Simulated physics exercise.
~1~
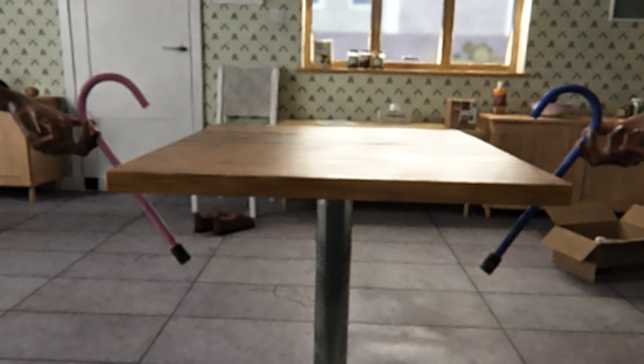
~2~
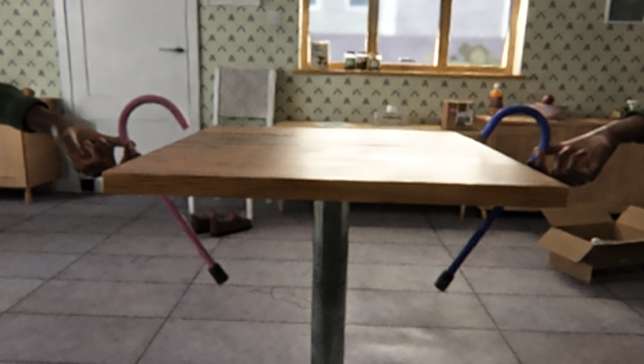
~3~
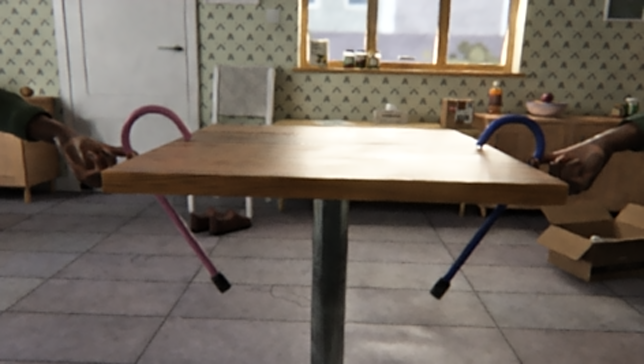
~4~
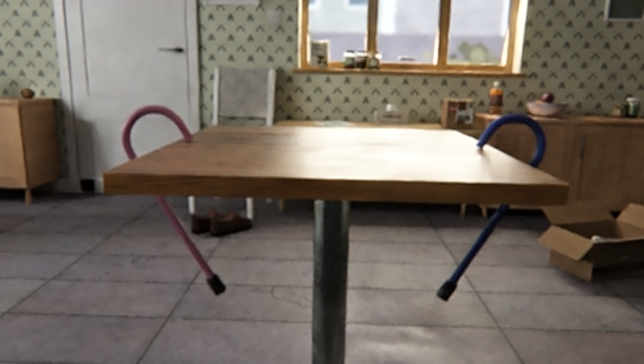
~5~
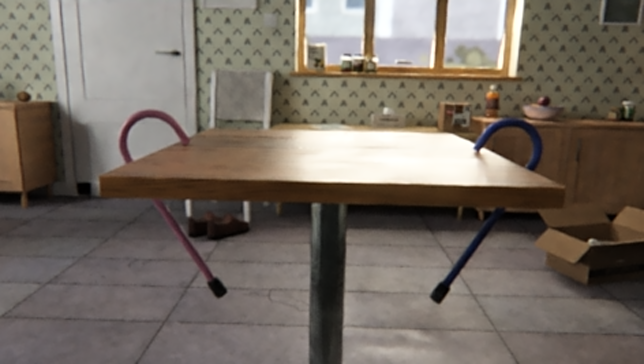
Two hands, one on each side, brought a pink cane and a blue cane in to a wooden table and hooked their curved handles over its left and right edges. The hands then let go and drew back, and both canes stayed hanging there.
